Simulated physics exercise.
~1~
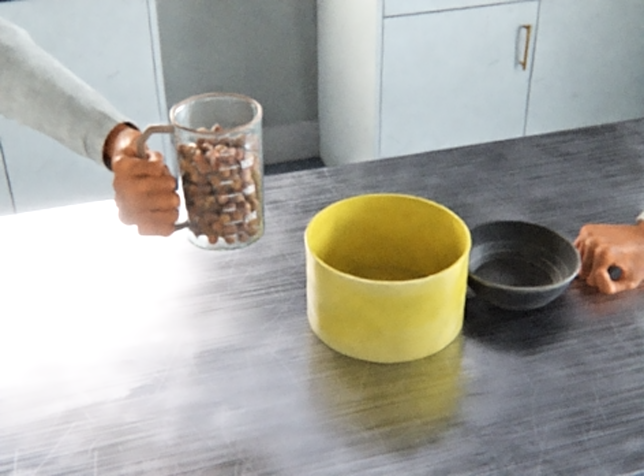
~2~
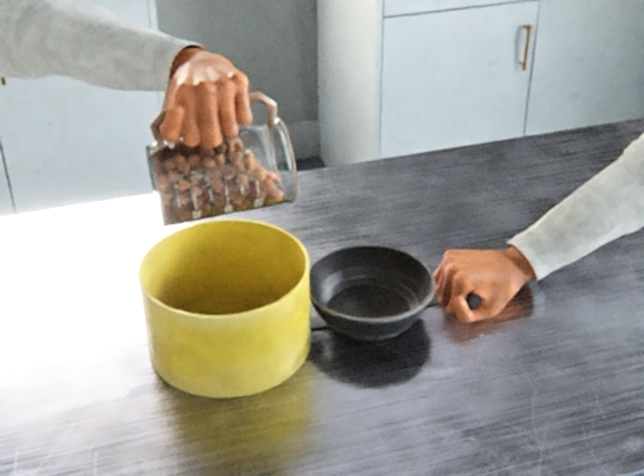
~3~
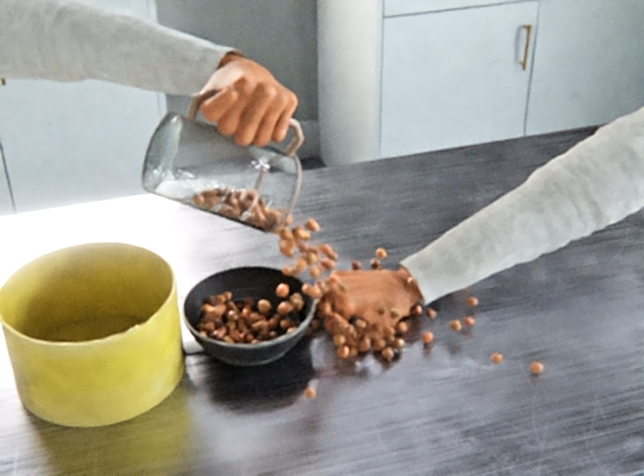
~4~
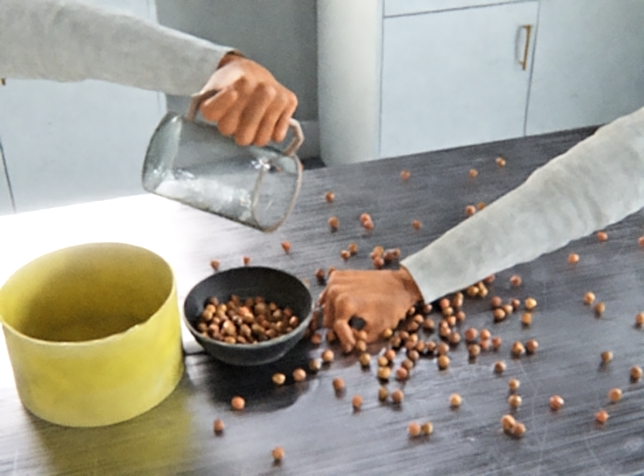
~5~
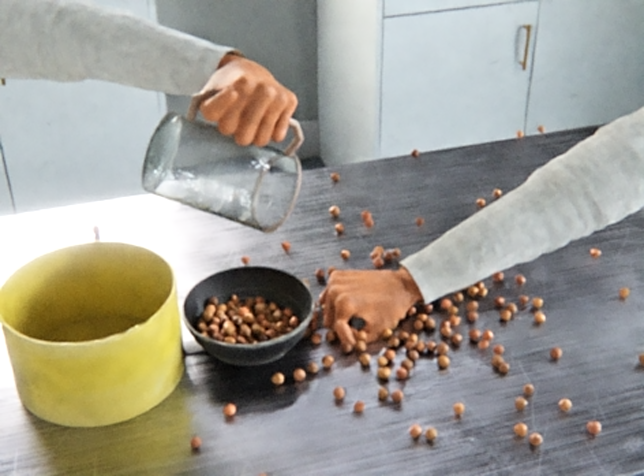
On a metal table, one hand slides a yellow pot and black bowl left while another pours hazelnuts, filling the bowl partly and scattering many.
